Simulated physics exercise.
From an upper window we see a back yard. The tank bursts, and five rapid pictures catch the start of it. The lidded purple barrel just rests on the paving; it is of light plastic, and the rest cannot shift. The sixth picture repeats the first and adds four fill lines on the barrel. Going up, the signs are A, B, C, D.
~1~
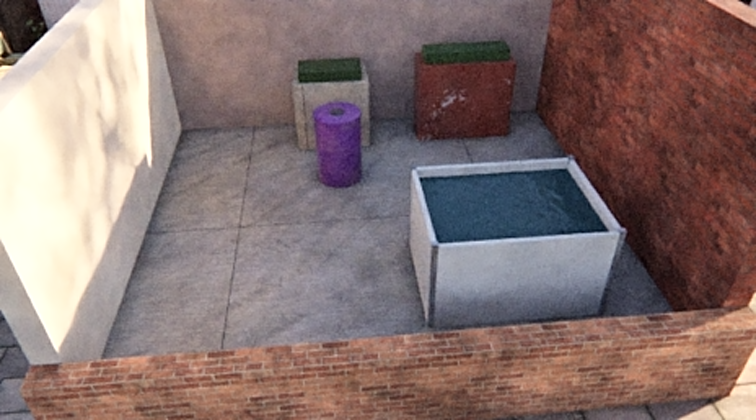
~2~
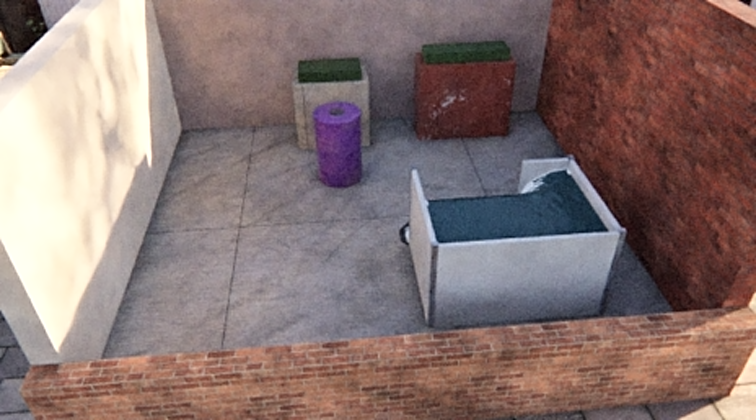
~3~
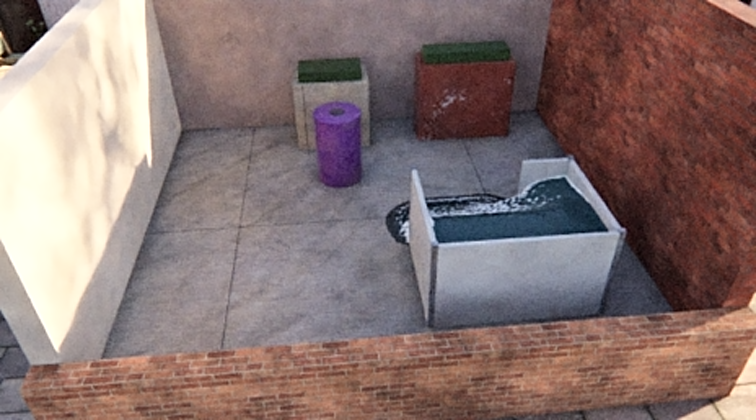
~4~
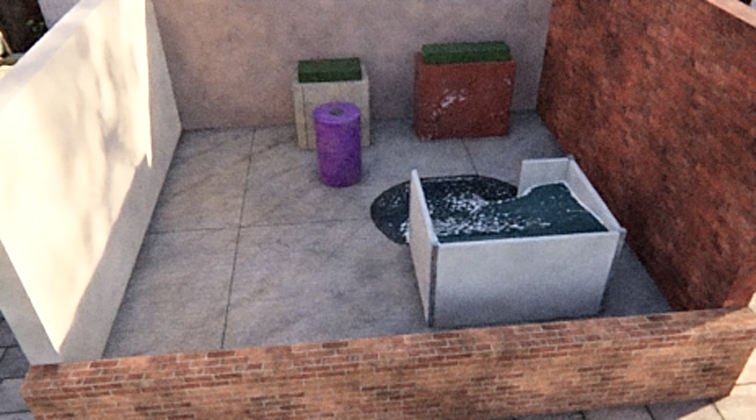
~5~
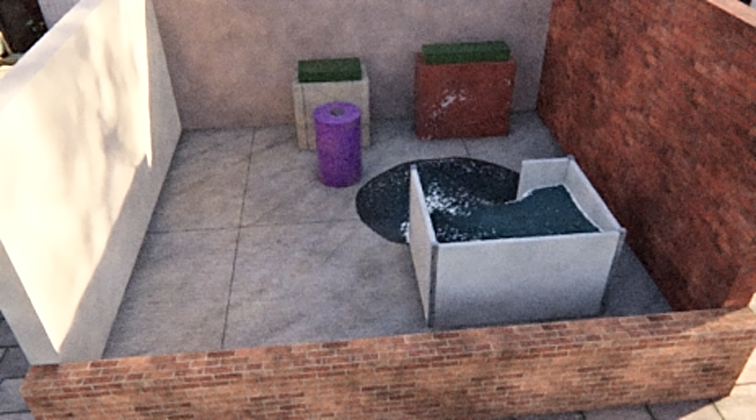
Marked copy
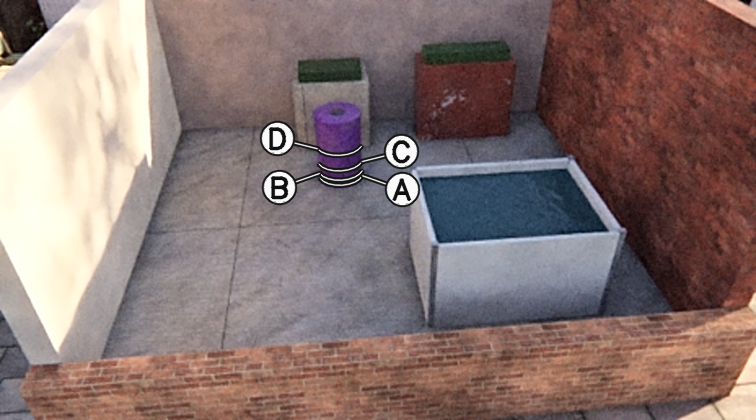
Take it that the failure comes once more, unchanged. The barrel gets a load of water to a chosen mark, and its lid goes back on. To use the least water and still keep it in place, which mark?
Go for D.
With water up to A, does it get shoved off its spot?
Yes, it does.
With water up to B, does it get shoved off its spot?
Yes.
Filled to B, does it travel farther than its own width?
Yes.
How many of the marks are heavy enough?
One.
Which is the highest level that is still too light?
C it is.
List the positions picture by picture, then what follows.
The first frame shows lid of the purple barrel at (337, 113); tank full, its middle at (508, 205).
In the second frame, water covers 2 % of the ground, mostly out of sight from here.
In the third frame, water covers 5 % of the ground, mostly out of sight from here.
In the fourth frame, 9 % of the ground wet, in view closest to the barrel at (382, 201).
The fifth frame shows lid of the purple barrel at (337, 113); 13 % of the ground wet, in view closest to the barrel at (374, 184).
On the marked copy, A at (342, 185); B at (341, 180); C at (341, 170); D at (340, 155); from the bottom up A, B, C, D.
With A, it is pushed about 4 times its own width away.
With B, it is pushed about 3 times its own width away.
With C, it is pushed about half its own width away.
With D, it does not move.
